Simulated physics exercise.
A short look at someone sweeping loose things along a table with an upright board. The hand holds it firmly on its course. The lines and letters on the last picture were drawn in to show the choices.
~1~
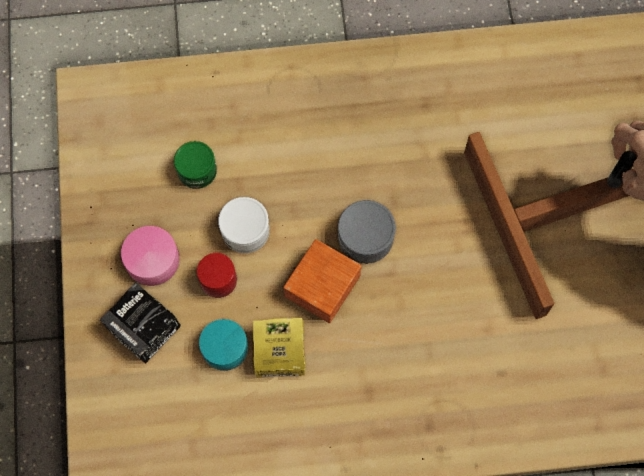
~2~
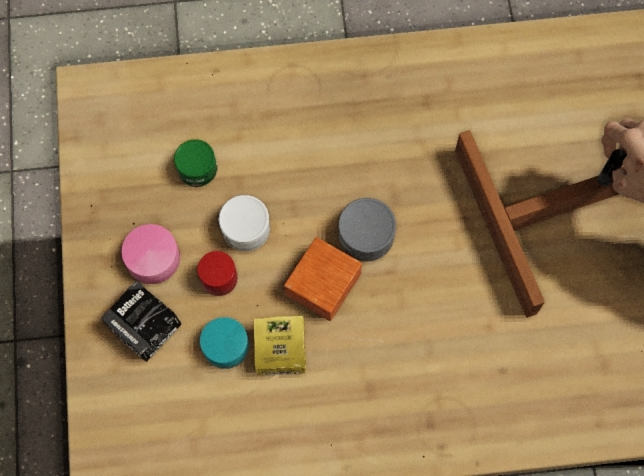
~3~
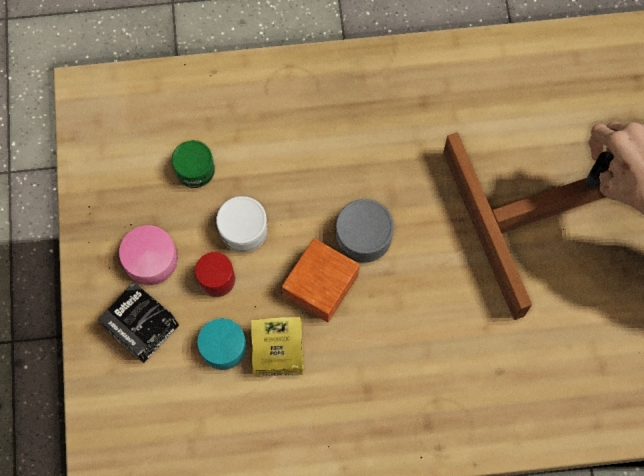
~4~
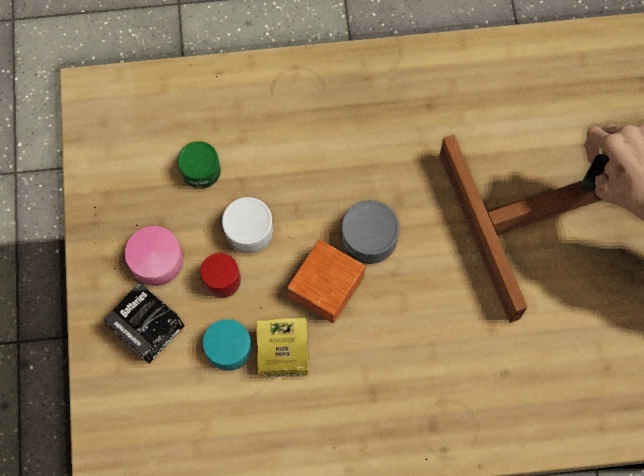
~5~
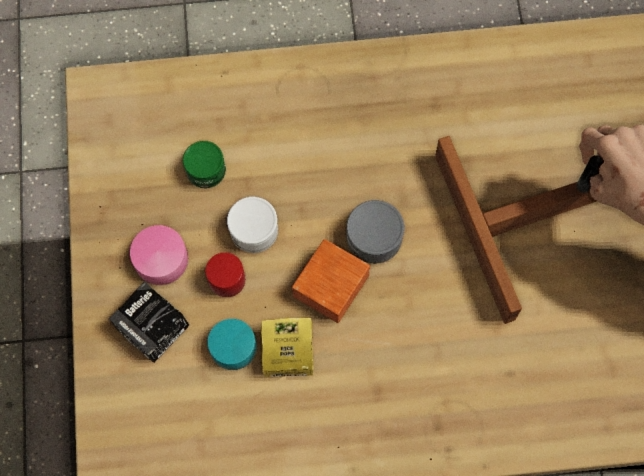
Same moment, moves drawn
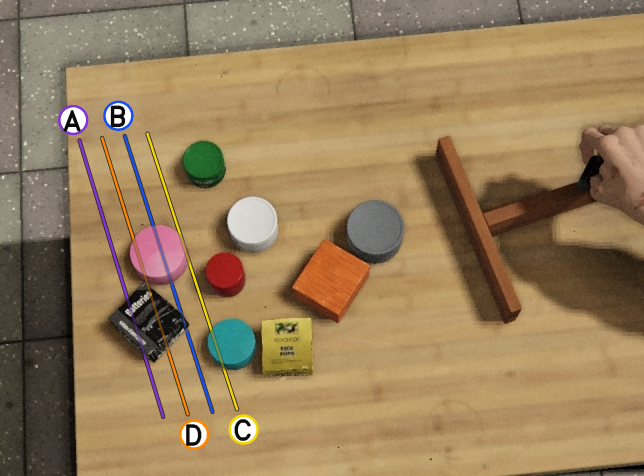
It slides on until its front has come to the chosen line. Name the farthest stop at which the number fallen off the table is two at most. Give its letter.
D.
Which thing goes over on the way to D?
It is the pink tin.
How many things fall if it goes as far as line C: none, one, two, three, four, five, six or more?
The count is none.
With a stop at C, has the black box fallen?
No.
On the copy, A at (119, 273); B at (167, 268); C at (190, 266); D at (143, 271).
On D. First, board (359, 233); orange block (316, 293); grey tub (318, 236).
Then, board (237, 245); black box (141, 328); pink tin (149, 255).
Finally, board (142, 255); pink tin over the edge; red pot (75, 303); one fallen.
By contrast, A drops three; B is within the limit but short; C is within the limit but short.
